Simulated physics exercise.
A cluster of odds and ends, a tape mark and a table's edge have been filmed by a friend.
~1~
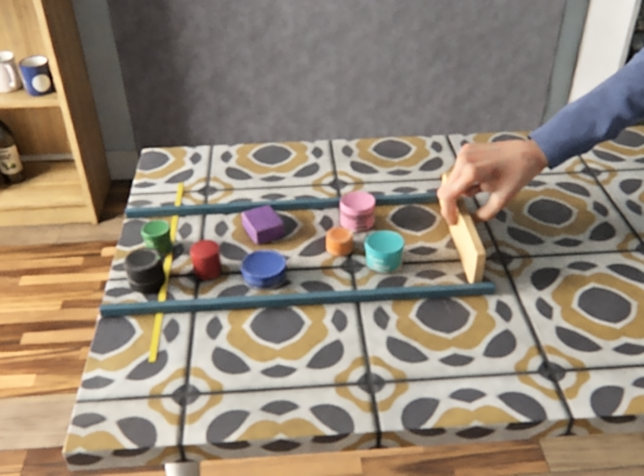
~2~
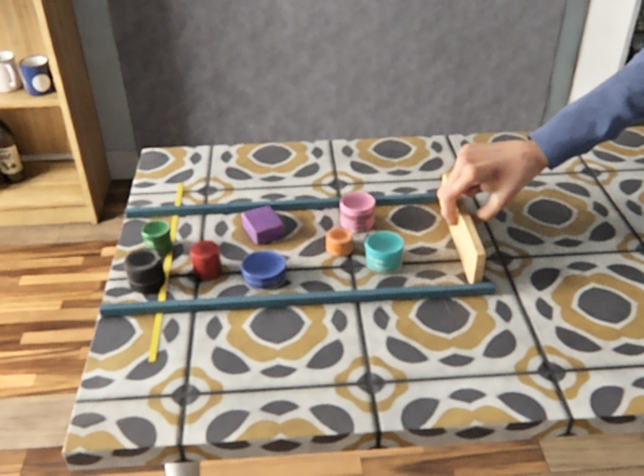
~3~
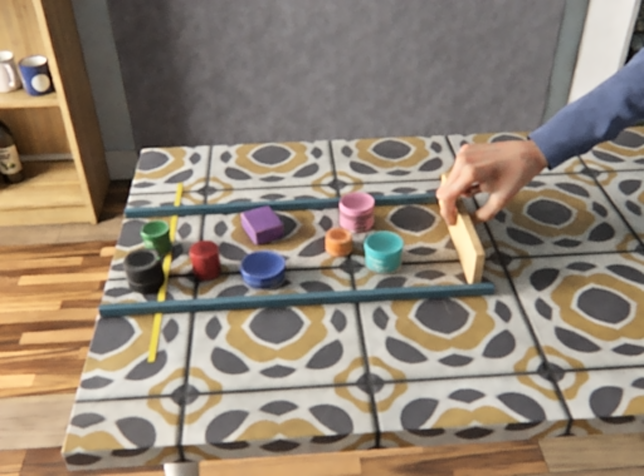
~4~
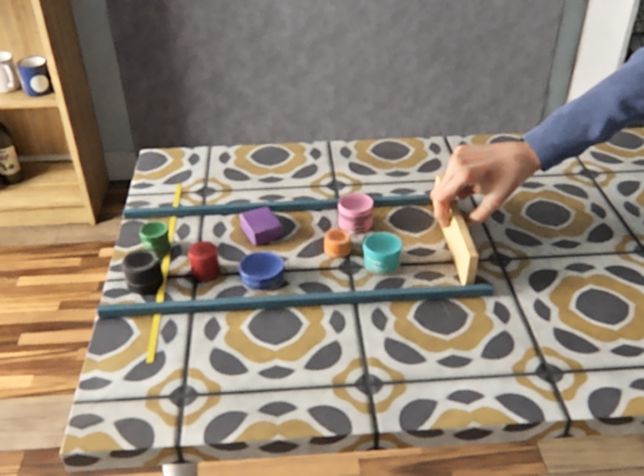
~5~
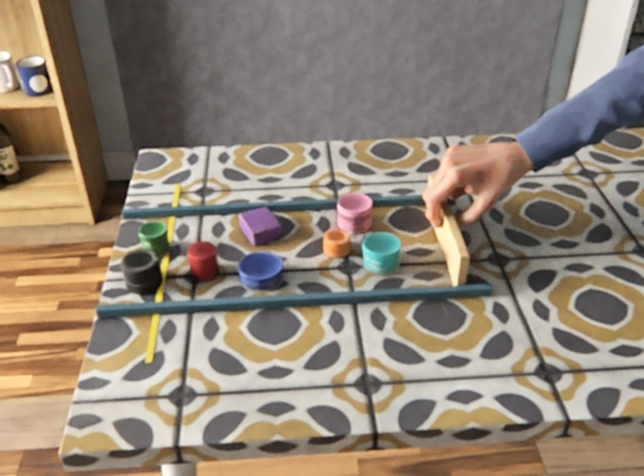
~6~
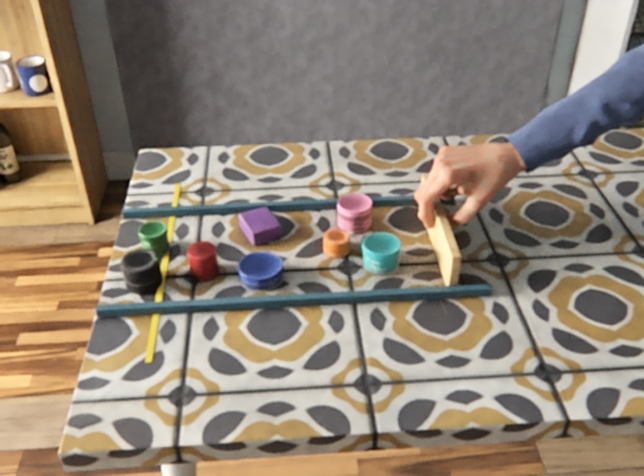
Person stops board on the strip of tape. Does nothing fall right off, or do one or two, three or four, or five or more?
One or two fall off.
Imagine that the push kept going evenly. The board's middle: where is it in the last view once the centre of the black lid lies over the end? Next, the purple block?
Around (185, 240), then around (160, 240).
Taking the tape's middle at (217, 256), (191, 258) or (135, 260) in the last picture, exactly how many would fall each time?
The counts would be 0, 0 and 5.
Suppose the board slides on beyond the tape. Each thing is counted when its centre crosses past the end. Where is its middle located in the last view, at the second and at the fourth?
The middle sits near (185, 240) at the first moment and near (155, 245) at the second.
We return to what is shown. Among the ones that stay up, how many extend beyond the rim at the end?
3 overhanging.
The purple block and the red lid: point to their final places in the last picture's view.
Purple block: (119, 235); red lid: (116, 251).
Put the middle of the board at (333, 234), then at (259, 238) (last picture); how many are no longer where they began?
I make it 3 at the first spot and 6 at the other.
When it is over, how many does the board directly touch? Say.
The answer is 3.
Early on, none off yet; black lid at rest near (142, 271); green tin at rest near (155, 240); red lid at rest near (203, 261).
A while later, none off yet; black lid at rest near (142, 271); green tin at rest near (155, 240); red lid moving near (193, 260).
Further along, none off yet; black lid travelled about its own width near (119, 270); green tin travelled about its own width near (132, 245); red lid travelled well along near (154, 254).
Finally, the number that fall off is one or two; lost, green tin and black lid.
